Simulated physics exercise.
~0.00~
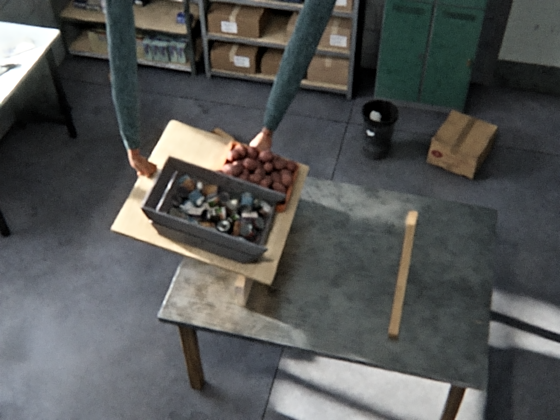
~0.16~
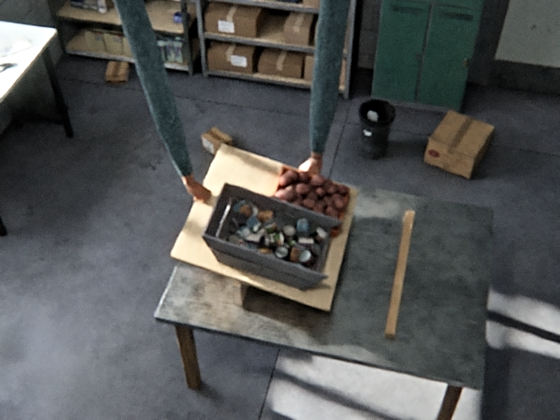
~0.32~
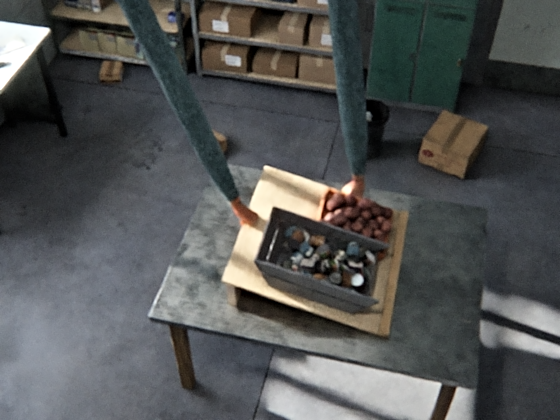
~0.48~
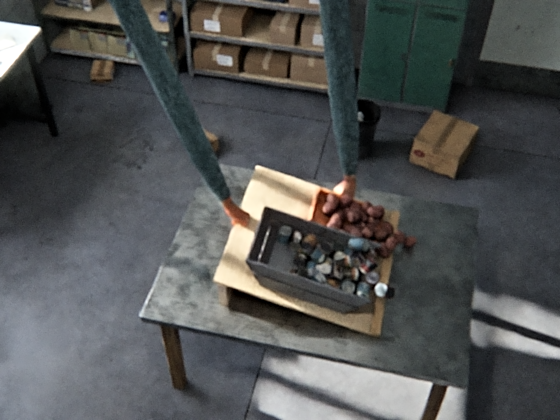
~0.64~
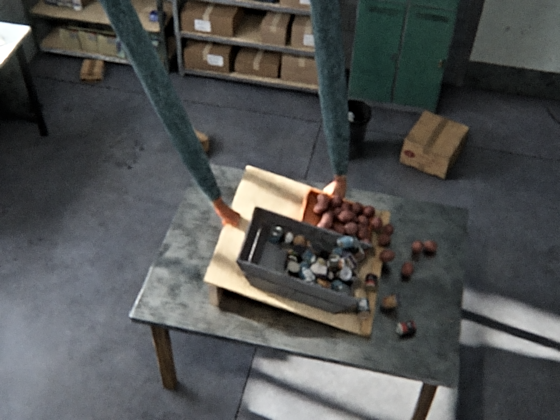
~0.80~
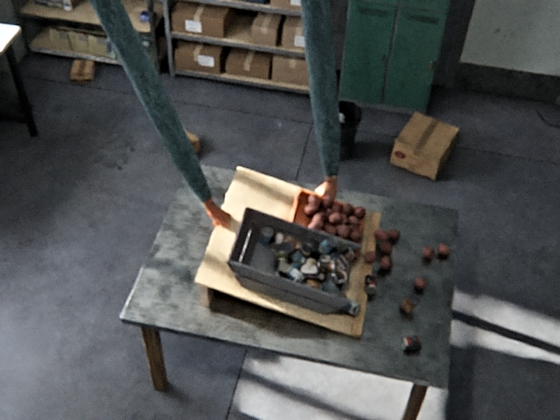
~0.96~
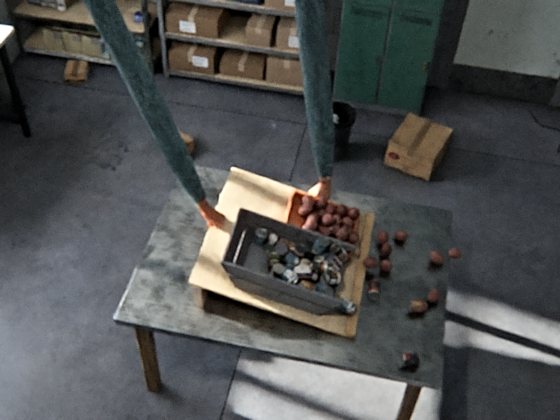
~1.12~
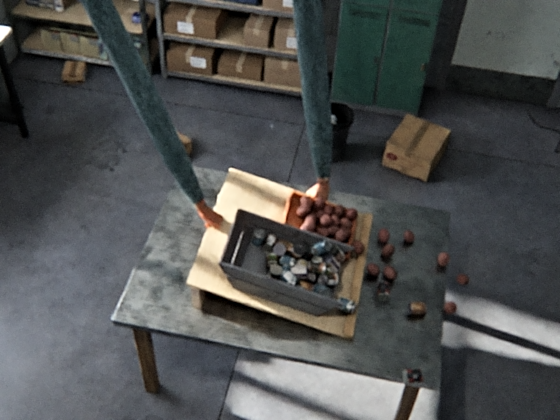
Two hands lowered a tilted board holding an orange tote of red potatoes and a grey tote of small tins onto a table, where it stopped abruptly, and several potatoes and a few tins spilled out to the right, some rolling off the table.
